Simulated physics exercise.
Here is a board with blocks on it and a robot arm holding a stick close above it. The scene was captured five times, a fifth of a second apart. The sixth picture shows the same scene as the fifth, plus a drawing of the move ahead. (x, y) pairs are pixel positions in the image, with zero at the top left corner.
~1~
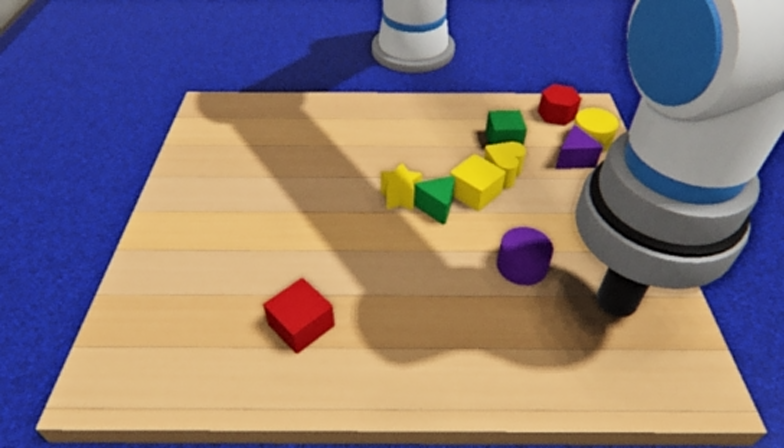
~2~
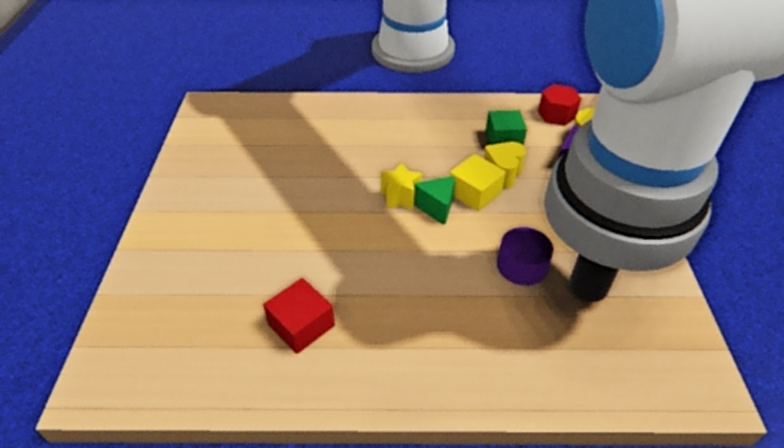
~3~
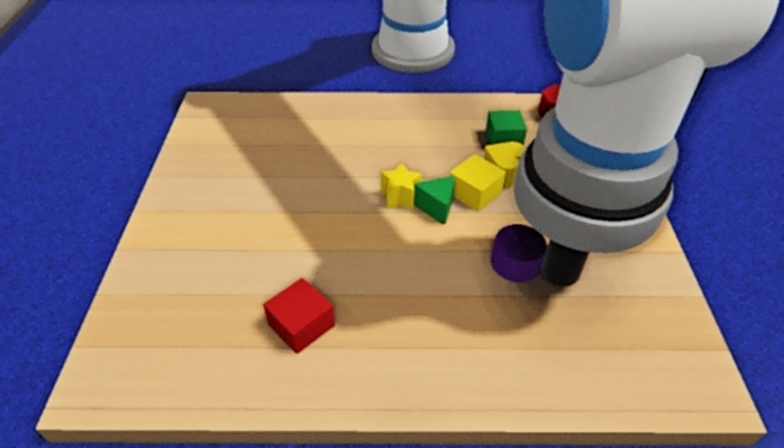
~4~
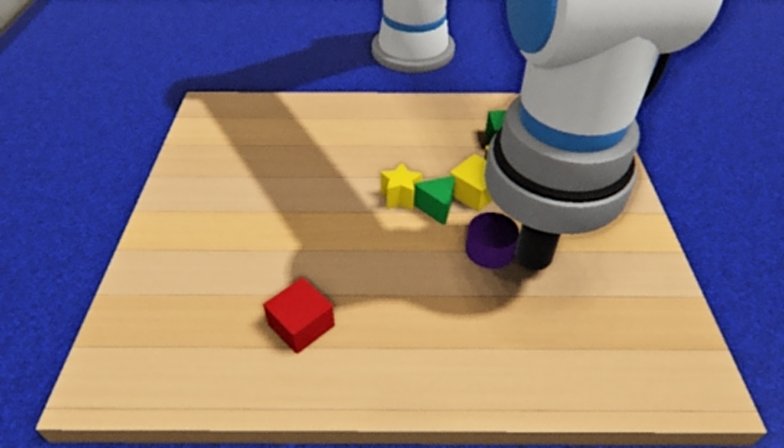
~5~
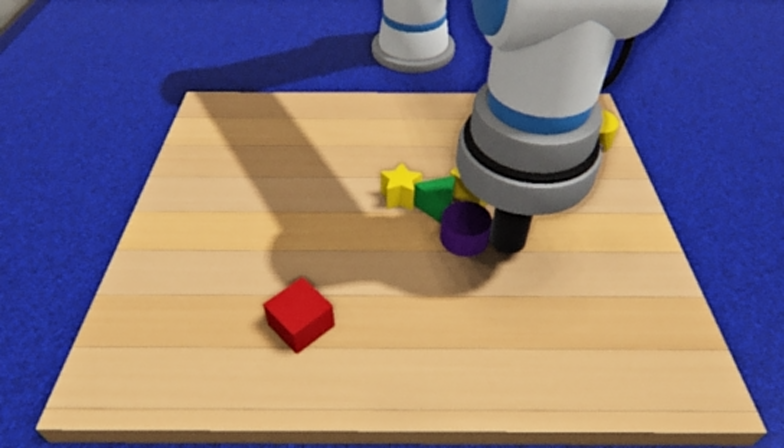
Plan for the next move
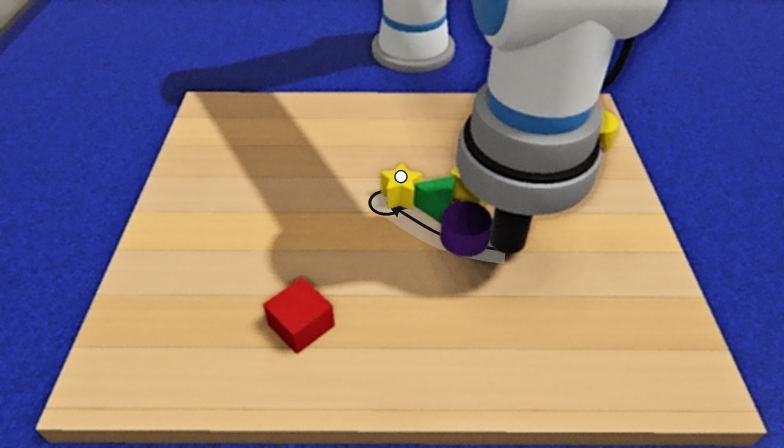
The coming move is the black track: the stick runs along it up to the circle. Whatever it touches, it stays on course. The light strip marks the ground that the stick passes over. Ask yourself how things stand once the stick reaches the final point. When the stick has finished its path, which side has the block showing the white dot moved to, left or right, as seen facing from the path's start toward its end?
Well, taking the path from its start to its end as straight ahead, the block showing the white dot moves to the right.
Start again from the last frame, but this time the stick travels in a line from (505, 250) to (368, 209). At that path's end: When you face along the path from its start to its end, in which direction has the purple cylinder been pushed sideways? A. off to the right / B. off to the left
The one that fits is B, off to the left.
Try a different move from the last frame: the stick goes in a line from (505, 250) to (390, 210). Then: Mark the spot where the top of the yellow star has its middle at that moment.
The answer is (387, 164).
The line goes from (505, 250) over (438, 233) to (386, 202); the dot is on the yellow star.
The first path, step by step. One third of the way, stick at (460, 232); yellow star at (395, 171), turned 15° anticlockwise; green triangular piece at (426, 183), turned 80° clockwise; purple cylinder at (421, 209).
Two thirds of the way, stick at (420, 213); yellow star at (392, 168), turned 15° anticlockwise; green triangular piece at (425, 181), turned 95° clockwise; purple cylinder at (379, 197).
At the end, stick at (386, 193); yellow star at (386, 160); green triangular piece at (424, 174), turned 105° clockwise; purple cylinder at (347, 190); yellow square unmoved.
